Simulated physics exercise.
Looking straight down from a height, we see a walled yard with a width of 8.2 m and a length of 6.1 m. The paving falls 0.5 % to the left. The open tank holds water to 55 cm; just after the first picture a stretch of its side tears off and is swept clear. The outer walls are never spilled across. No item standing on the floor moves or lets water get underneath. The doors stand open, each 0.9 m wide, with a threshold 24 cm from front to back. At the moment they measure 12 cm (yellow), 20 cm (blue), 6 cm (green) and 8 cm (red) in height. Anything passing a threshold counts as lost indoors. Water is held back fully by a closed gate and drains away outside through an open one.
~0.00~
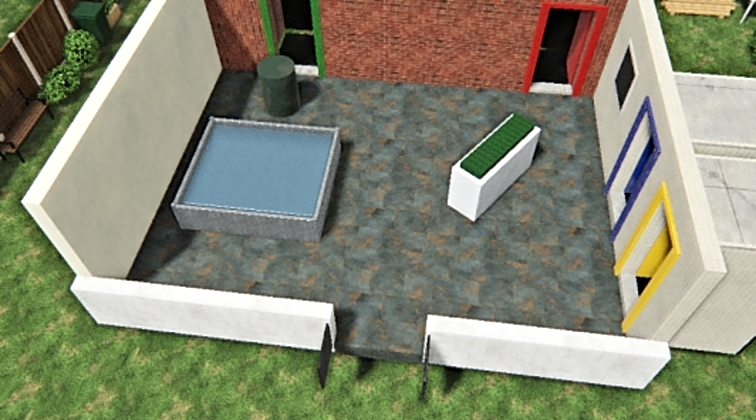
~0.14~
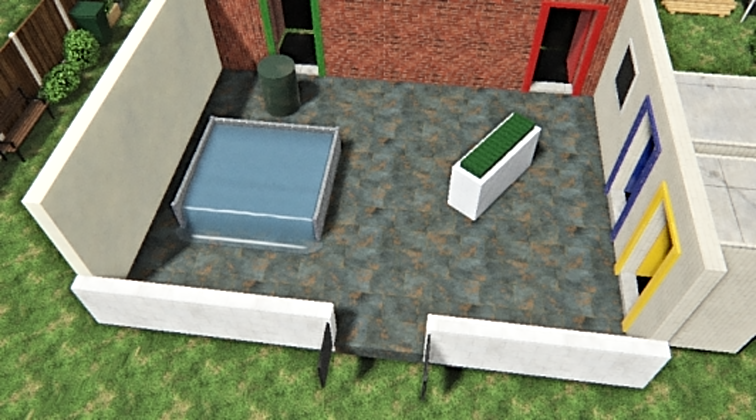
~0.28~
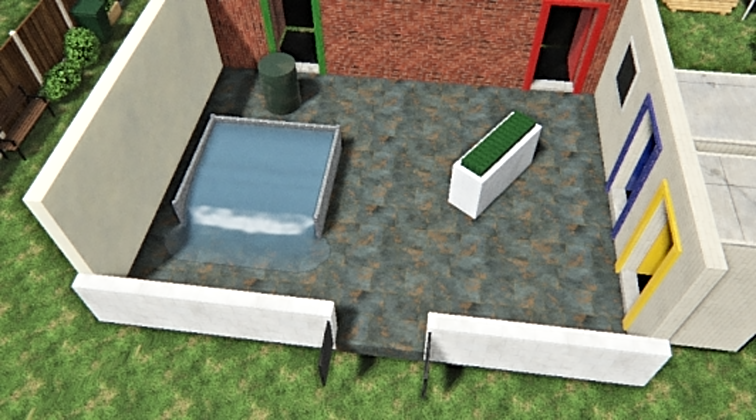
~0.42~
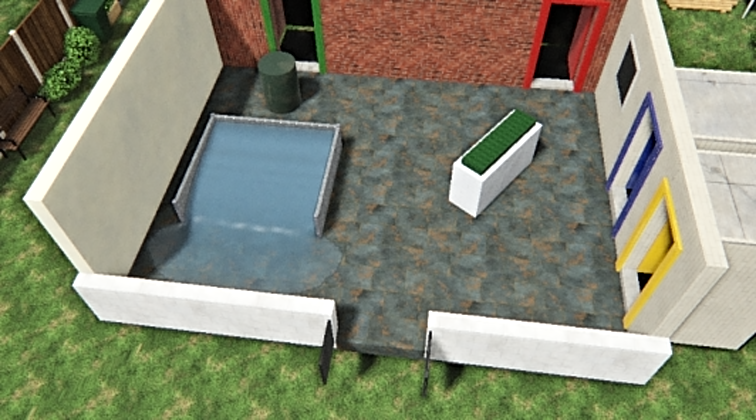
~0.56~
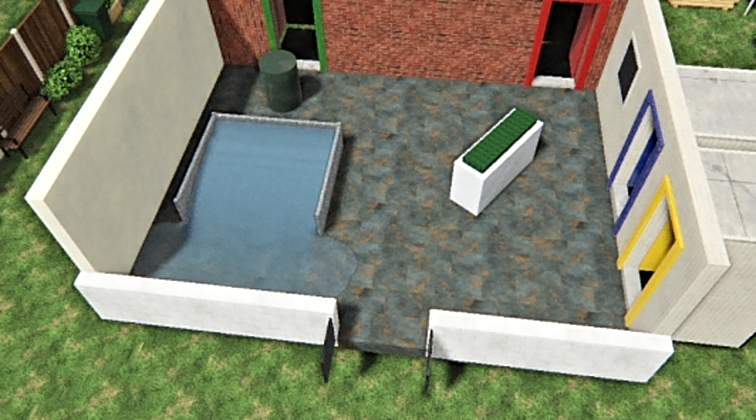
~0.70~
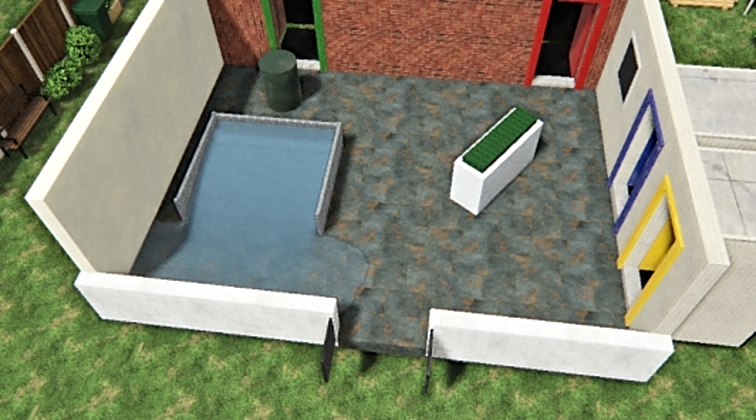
A walled yard with dark slate-like paving, bordered by grass, is seen from high above by a nearly still camera. A water-filled tank and a dark green barrel stand on the left, a white planter topped with green right of centre, with green and red doorways in the brick wall behind and blue and yellow openings at right. The tank's near side gives way, and water pours out, foams briefly and spreads across the paving towards the front wall.
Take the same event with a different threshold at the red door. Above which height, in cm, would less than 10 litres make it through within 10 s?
Above roughly 6 cm.
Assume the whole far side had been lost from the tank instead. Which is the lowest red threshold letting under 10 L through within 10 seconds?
If so: Around 11.0 cm.
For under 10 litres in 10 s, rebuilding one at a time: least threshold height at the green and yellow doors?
You'd want some 6.0 cm at green and some 10.5 cm at yellow.
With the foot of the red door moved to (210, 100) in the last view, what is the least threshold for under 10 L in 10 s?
Something near 6.0 cm.
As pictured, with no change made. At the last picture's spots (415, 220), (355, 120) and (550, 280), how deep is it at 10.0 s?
First 1, then 2, then 5 cm.
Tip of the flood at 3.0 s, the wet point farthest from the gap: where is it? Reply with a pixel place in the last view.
The farthest wet point sits near (591, 352).
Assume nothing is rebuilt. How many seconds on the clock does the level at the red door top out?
I'd say near 9.0 seconds.
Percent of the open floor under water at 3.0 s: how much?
Approximately 35 % of it.
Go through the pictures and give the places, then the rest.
The first picture shows still water, 55 cm deep, in the open tank at (260, 169); the red door at (561, 55) is dry.
In the second picture, the front is at (183, 237), 0.2 m from the gap at (249, 227); 0.5 m2 of floor is wet, 55 cm left at the back.
In the third picture, the front is at (179, 255), 0.7 m from the gap at (250, 226); 1.6 m2 of floor is wet, 55 cm left at the back.
In the fourth picture, water pours out at (251, 225) and has run 1.1 m, to (180, 279); about 9 cm deep outside, 55 cm at the back.
In the fifth picture, water pours out at (252, 224) and has run 1.7 m, to a hidden place; about 7 cm deep outside, 54 cm at the back.
In the sixth picture, the front is at a hidden place, 1.7 m from the gap at (252, 224); 5.7 m2 of floor is wet, 49 cm left at the back; the red door at (563, 48), 7.0 m from the gap, is still 6.0 m from the nearest water.
After 1.4 s water covers 15 % of the floor, deepest (42 cm) near (118, 300); it has not reached the red door.
After 3.0 s water covers 35 % of the floor, deepest (34 cm) near (118, 300); it has not reached the red door.
After 10.0 s water covers 95 % of the floor, deepest (14 cm) near (118, 300); 8 cm at the red door, 2 litres in over its 8 cm threshold.
At the red door as built, the water arrived by 6.9 s and peaked near 10 cm at 9.2 s.
Run again over the same 10 s with other heights there, 19 litres in over 5 cm, 2 litres over 8 cm. The limit of 10 litres is kept from about 6 cm up.
